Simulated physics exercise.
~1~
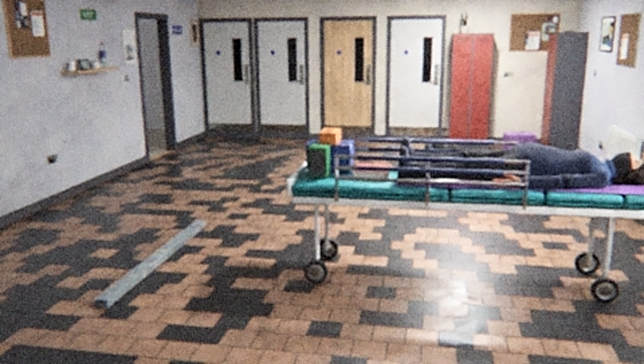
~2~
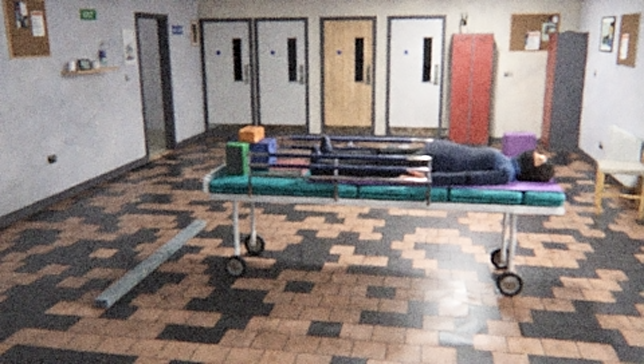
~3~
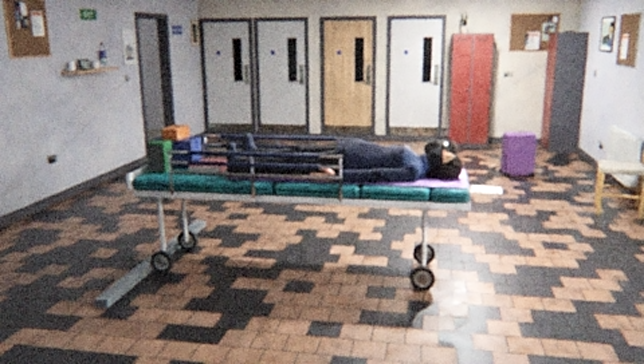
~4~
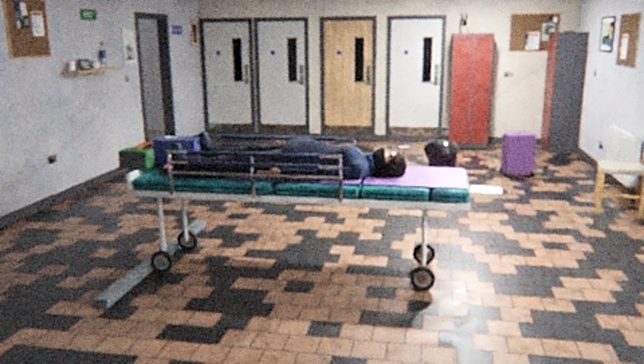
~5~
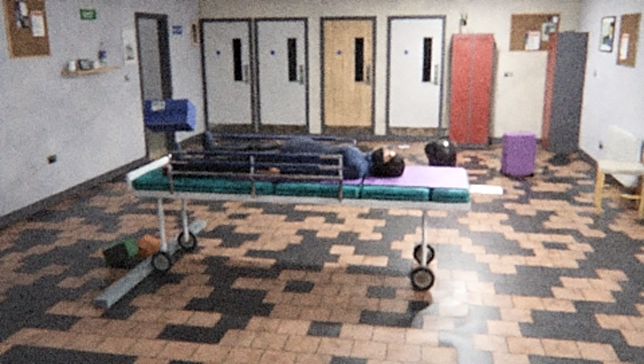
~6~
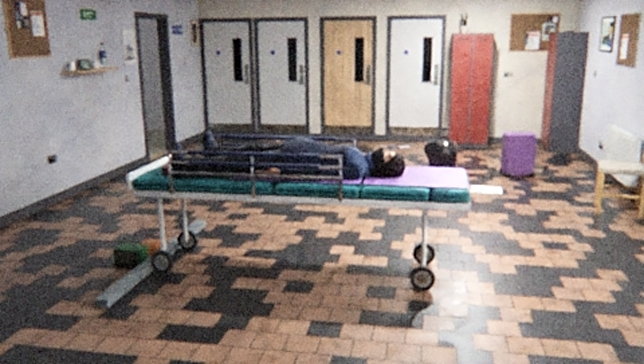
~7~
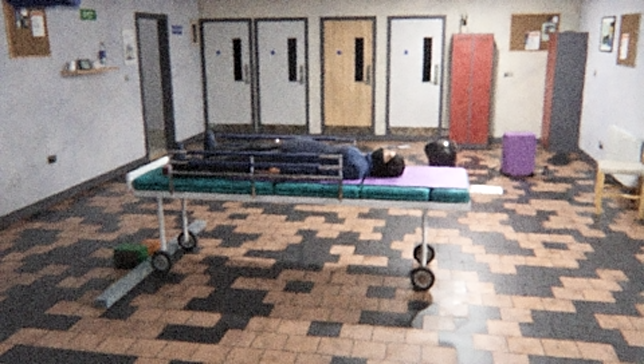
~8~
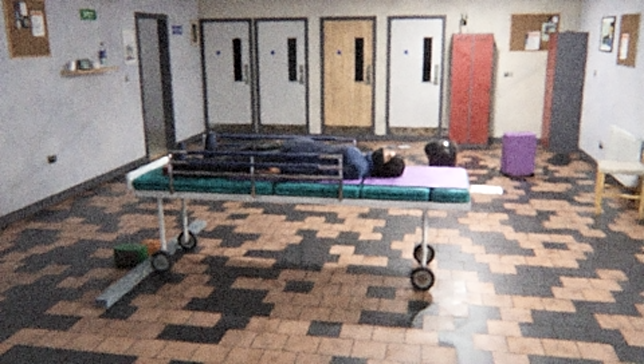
Trolley carrying a person rolling left and stopping at a floor sill, boxes tumbling off the foot end, person sliding but staying aboard.
